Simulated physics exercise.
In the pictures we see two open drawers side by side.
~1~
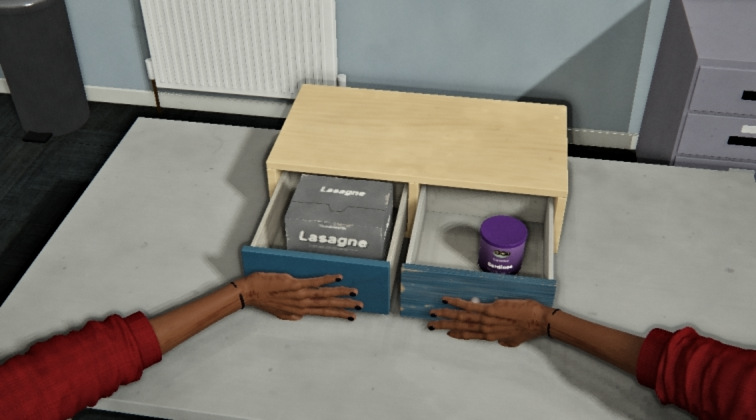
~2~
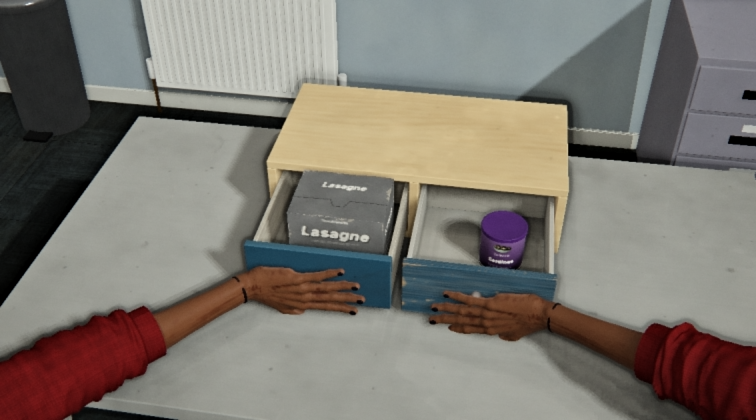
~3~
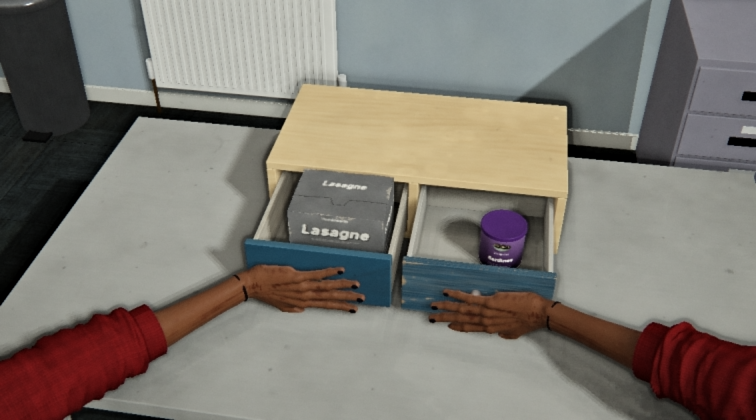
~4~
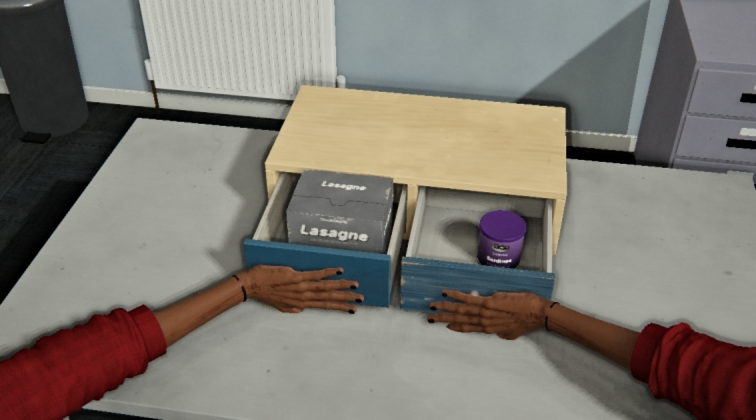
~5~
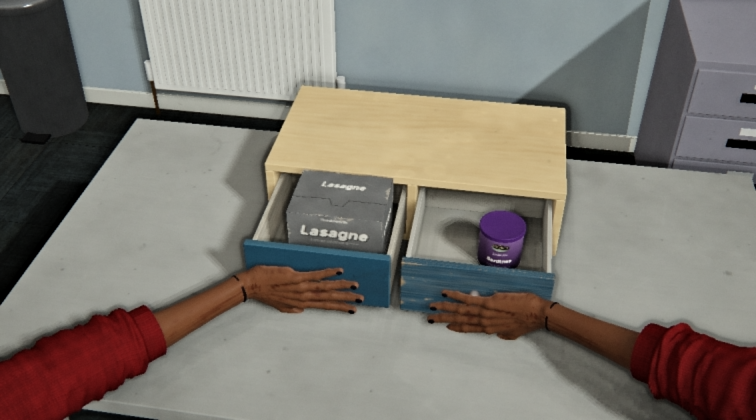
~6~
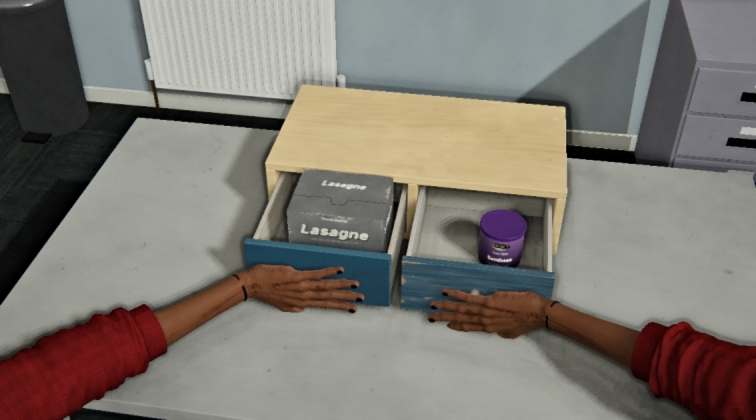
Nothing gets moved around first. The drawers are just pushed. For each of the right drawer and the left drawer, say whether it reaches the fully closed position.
As for the drawers, the right drawer reaches it, the left drawer falls short.
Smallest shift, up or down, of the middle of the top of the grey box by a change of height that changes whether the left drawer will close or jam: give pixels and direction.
Roughly 12 pixels, downward.
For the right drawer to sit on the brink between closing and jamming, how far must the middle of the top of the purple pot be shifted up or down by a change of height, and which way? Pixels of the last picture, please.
Go up by close to 12 pixels and it flips.
Then, 0.32 s past the last view, right drawer starting in; left drawer starting in.
Then, 0.56 s past the last view, right drawer about half in; left drawer stopped, still ajar.
Then, 0.84 s past the last view, right drawer nearly in; left drawer stopped, still ajar.
Finally, the right drawer shuts flush; the left drawer stays ajar.
